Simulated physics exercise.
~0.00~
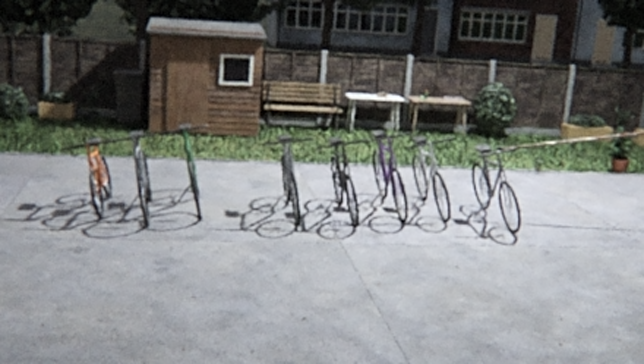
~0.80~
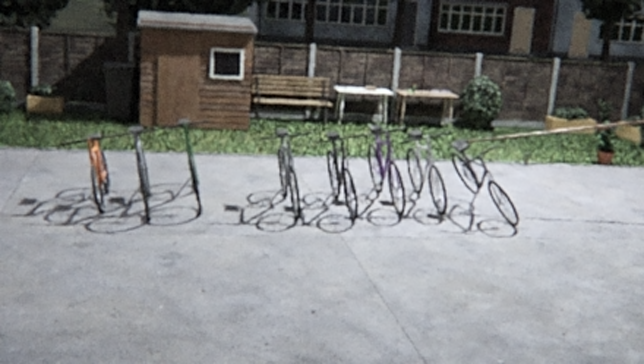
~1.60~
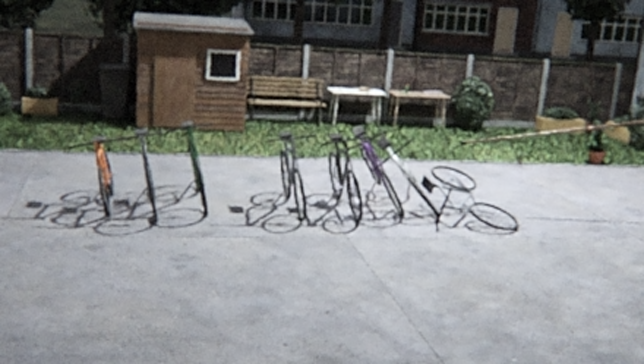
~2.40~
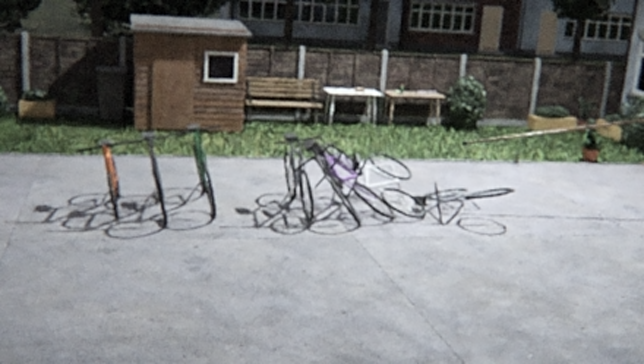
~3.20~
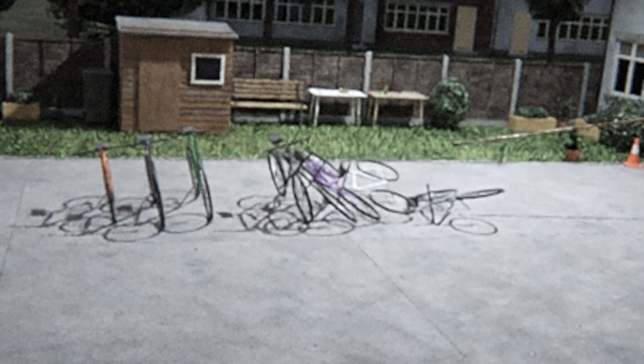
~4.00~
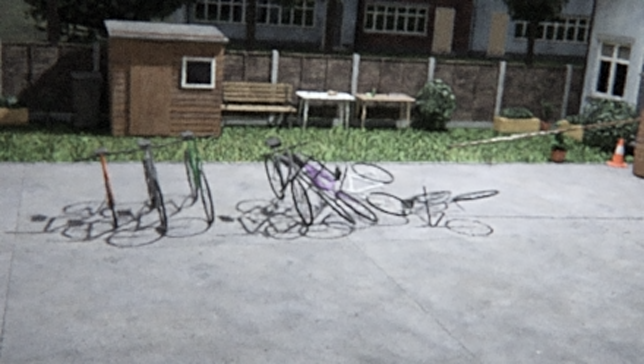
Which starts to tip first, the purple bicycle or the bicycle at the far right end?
The bicycle at the far right end starts to tip first, and the purple bicycle starts leaning over after it.
Parked bicycles topple leftward from the right end, and the green and orange ones stay upright.
